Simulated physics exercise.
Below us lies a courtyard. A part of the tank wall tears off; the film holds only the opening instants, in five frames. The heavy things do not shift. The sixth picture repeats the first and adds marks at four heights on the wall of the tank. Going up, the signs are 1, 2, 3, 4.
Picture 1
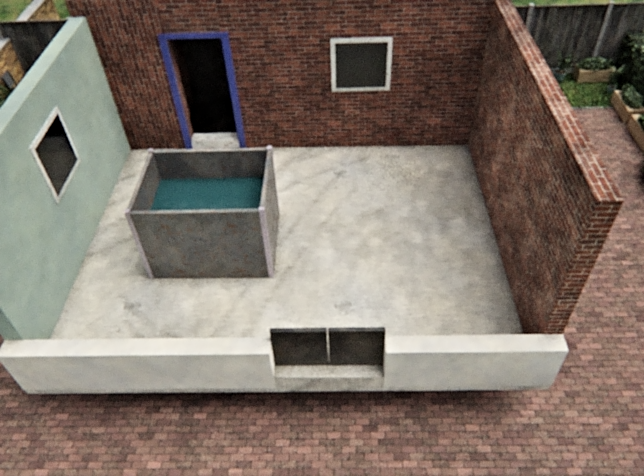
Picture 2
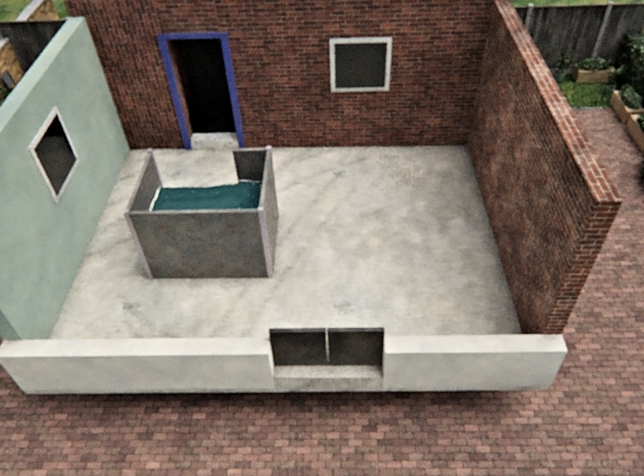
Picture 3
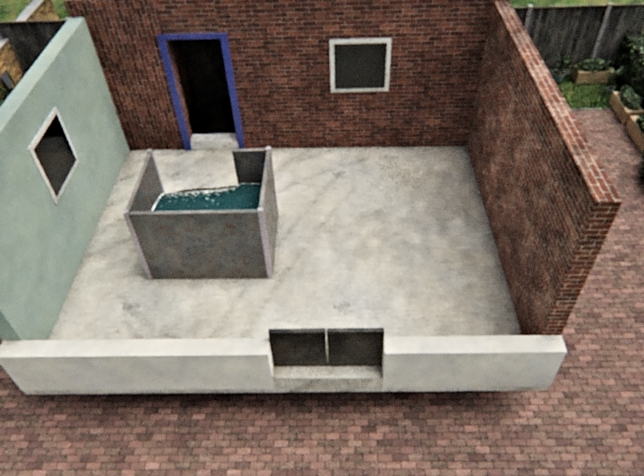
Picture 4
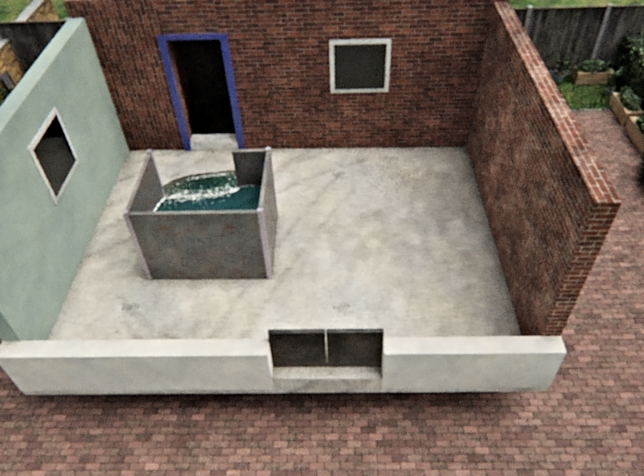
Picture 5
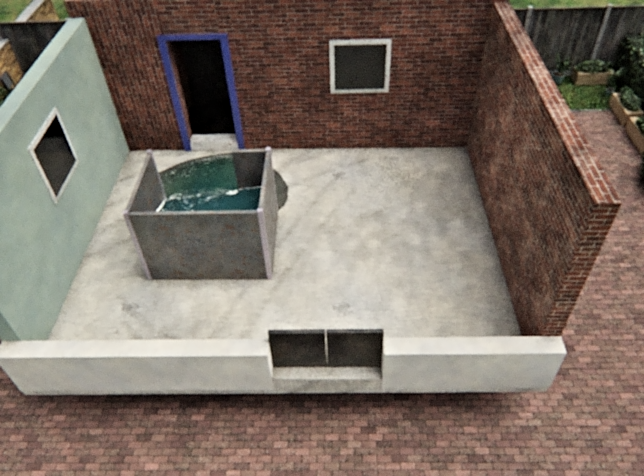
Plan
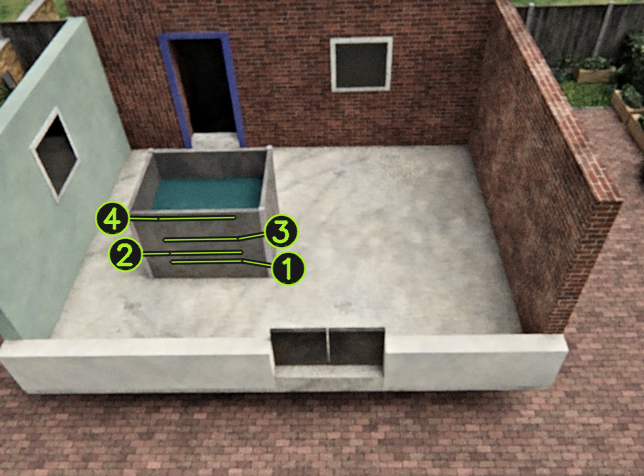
Teal water lies flat in a grey tank near a blue-framed doorway in a walled courtyard. It then drops along the tank's back and turns choppy, white flecks streaking its surface, before a dark wet patch appears on the pale floor just beyond the tank's right side.
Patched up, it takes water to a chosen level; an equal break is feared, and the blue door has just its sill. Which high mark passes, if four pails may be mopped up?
Use level 1.
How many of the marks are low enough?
One.
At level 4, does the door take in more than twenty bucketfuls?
Yes.
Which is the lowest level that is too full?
That is level 2.
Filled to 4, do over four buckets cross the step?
Yes.
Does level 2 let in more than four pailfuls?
Yes, it does.
On the marked copy, 1 at (207, 261); 2 at (205, 252); 3 at (201, 239); 4 at (195, 218); from the bottom up 1, 2, 3, 4.
If 1 is chosen, a bucket or two gets in.
If 2 is chosen, about 9 bucketfuls get in.
If 3 is chosen, dozens of bucketfuls pour in.
If 4 is chosen, dozens of bucketfuls pour in.
